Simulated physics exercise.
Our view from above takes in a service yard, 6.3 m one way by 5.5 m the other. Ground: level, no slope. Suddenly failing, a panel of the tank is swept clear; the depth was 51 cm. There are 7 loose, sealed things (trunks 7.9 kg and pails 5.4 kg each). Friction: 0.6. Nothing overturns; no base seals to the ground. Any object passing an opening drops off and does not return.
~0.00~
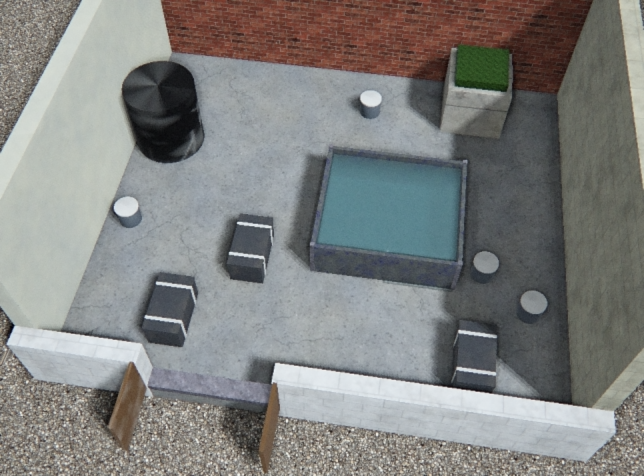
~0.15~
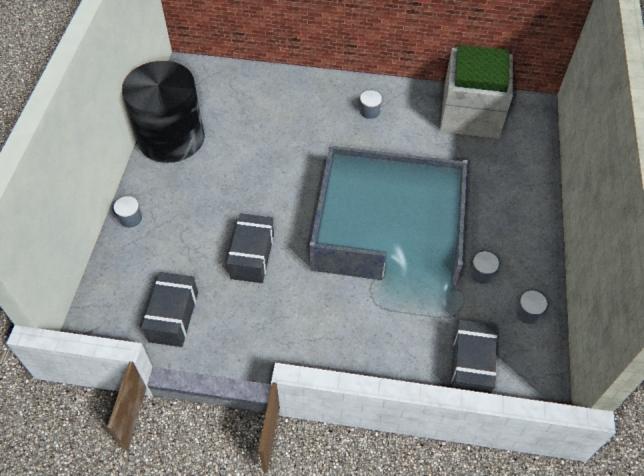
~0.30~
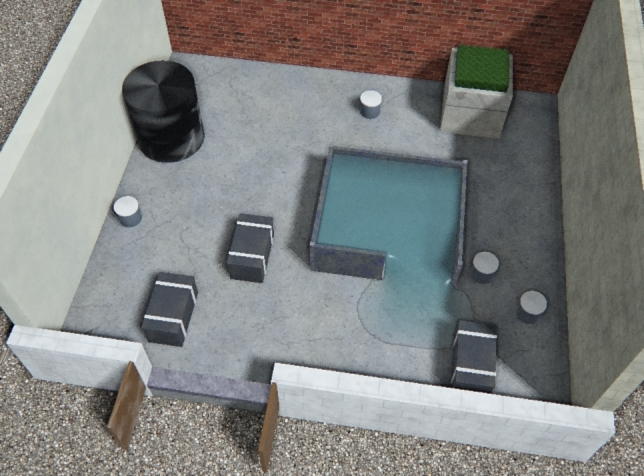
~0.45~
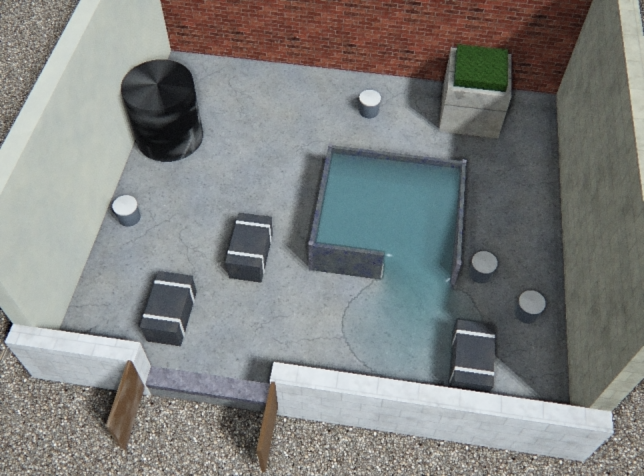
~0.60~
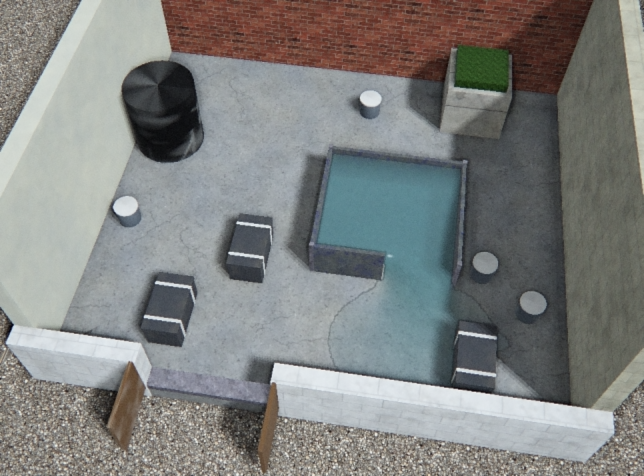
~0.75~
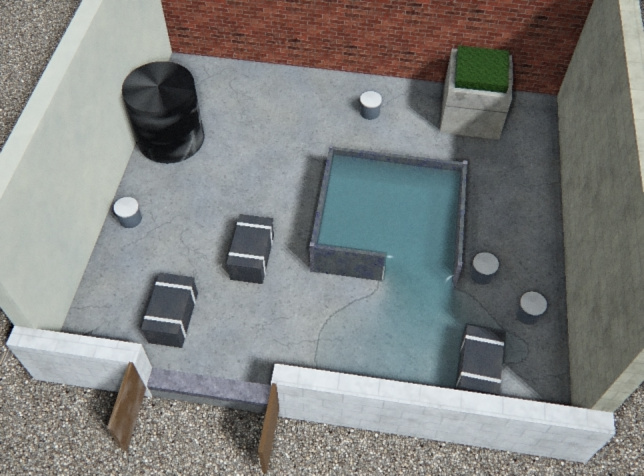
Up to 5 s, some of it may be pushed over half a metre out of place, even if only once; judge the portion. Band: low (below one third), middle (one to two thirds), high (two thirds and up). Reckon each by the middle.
Middle.
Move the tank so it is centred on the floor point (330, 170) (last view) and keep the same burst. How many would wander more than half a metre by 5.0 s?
Then the count would be 2.
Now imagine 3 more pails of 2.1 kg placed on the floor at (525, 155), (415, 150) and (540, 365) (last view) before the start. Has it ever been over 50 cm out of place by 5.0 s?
So it's gets above, then stays below, then gets above.
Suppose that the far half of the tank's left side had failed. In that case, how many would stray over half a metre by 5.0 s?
So the tally would be 2.
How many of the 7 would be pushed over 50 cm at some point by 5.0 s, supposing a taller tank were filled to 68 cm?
The count would be 5.
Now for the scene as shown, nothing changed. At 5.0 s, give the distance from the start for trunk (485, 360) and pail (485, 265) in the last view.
250 cm and 100 cm.
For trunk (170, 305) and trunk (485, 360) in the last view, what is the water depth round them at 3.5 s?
I'd estimate 4 cm for the first and 6 cm for the second.
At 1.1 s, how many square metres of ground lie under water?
Close to 7.0 m2, I'd say.
After 1.1 s 0 of 7 are over 50 cm from their spots; 1 afloat.
After 2.2 s 1 of 7 are over 50 cm from their spots; 0 afloat.
After 3.5 s 3 of 7 are over 50 cm from their spots; 2 afloat.
After 5.0 s 4 of 7 are over 50 cm from their spots, and 4 have been at some point; 3 afloat.
